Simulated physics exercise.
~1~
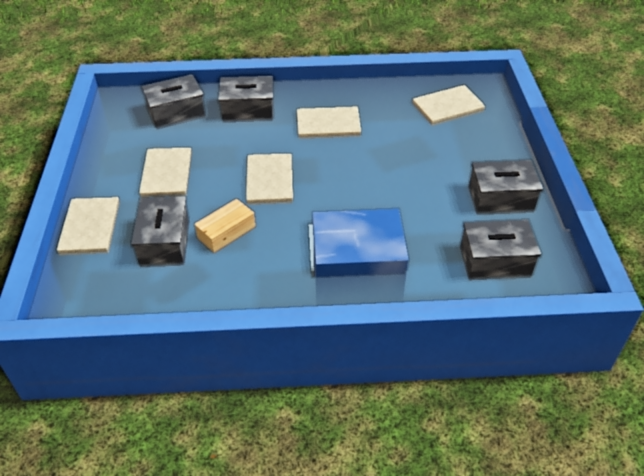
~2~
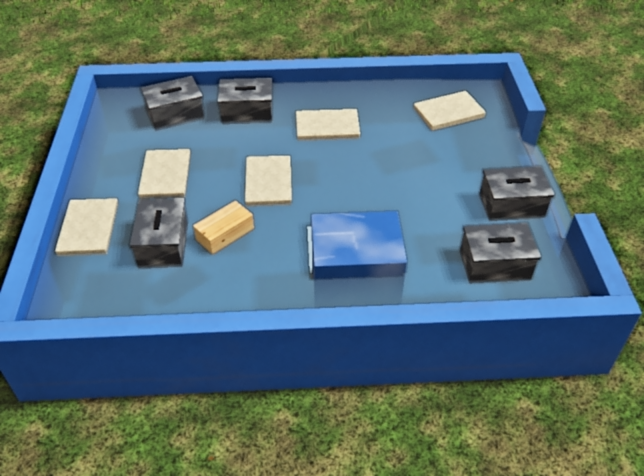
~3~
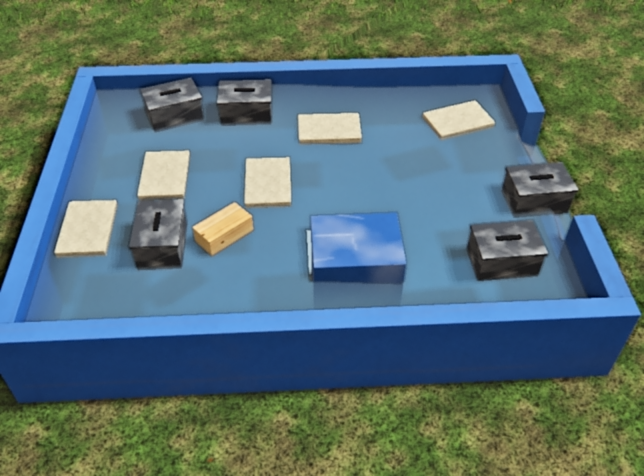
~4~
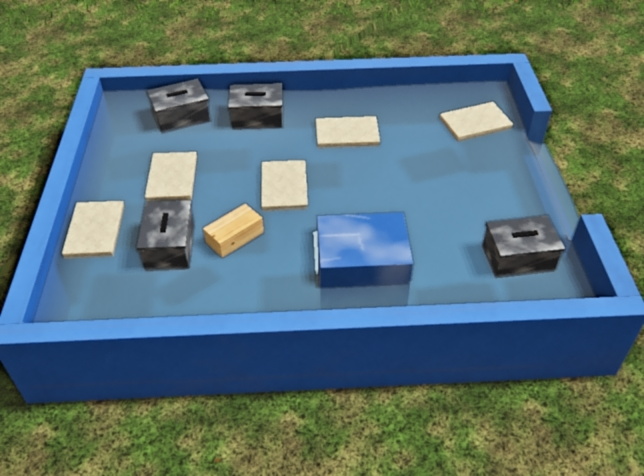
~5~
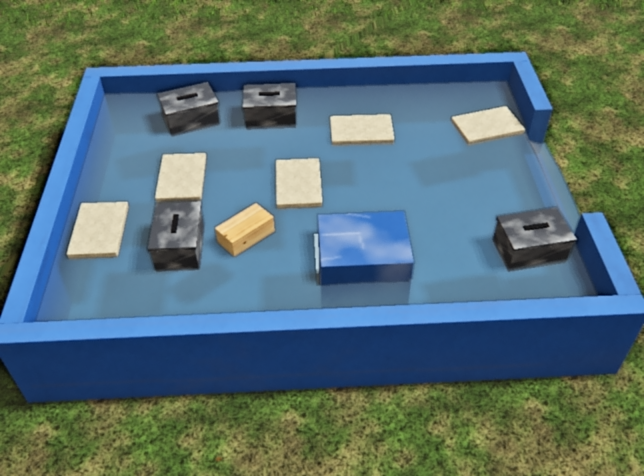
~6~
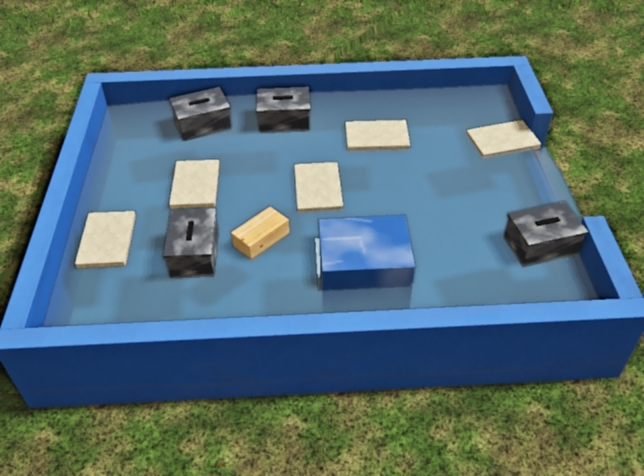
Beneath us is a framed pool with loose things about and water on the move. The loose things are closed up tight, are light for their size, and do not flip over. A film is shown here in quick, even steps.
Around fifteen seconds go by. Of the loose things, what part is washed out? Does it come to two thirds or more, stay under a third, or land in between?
The way it goes, one to two in three of the loose things get out.
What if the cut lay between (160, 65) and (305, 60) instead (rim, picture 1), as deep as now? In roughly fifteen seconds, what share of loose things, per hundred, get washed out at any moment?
Roughly 50 in a hundred.
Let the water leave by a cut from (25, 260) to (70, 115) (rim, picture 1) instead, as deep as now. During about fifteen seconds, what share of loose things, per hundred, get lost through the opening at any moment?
About 70 %.
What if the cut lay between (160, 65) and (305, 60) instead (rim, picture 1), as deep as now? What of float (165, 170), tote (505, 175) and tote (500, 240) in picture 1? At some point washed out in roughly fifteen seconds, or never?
In the order given, it's escaped, remains behind, remains behind.
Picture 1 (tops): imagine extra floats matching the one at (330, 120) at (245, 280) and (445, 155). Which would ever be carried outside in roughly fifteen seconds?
In the order listed: Held back, then flushed away.
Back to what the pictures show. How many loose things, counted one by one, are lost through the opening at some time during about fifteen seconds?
The total is 5.
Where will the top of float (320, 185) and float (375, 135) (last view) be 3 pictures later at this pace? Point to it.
The tops should be near (350, 186) and near (409, 138).
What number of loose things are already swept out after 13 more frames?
3.
A moment on, 3 of 11 are out; 8 afloat.
Next, 3 of 11 are out; 8 afloat.
Later, 5 of 11 are out; 6 afloat.
In the end, 5 of 11 are out; 6 afloat.
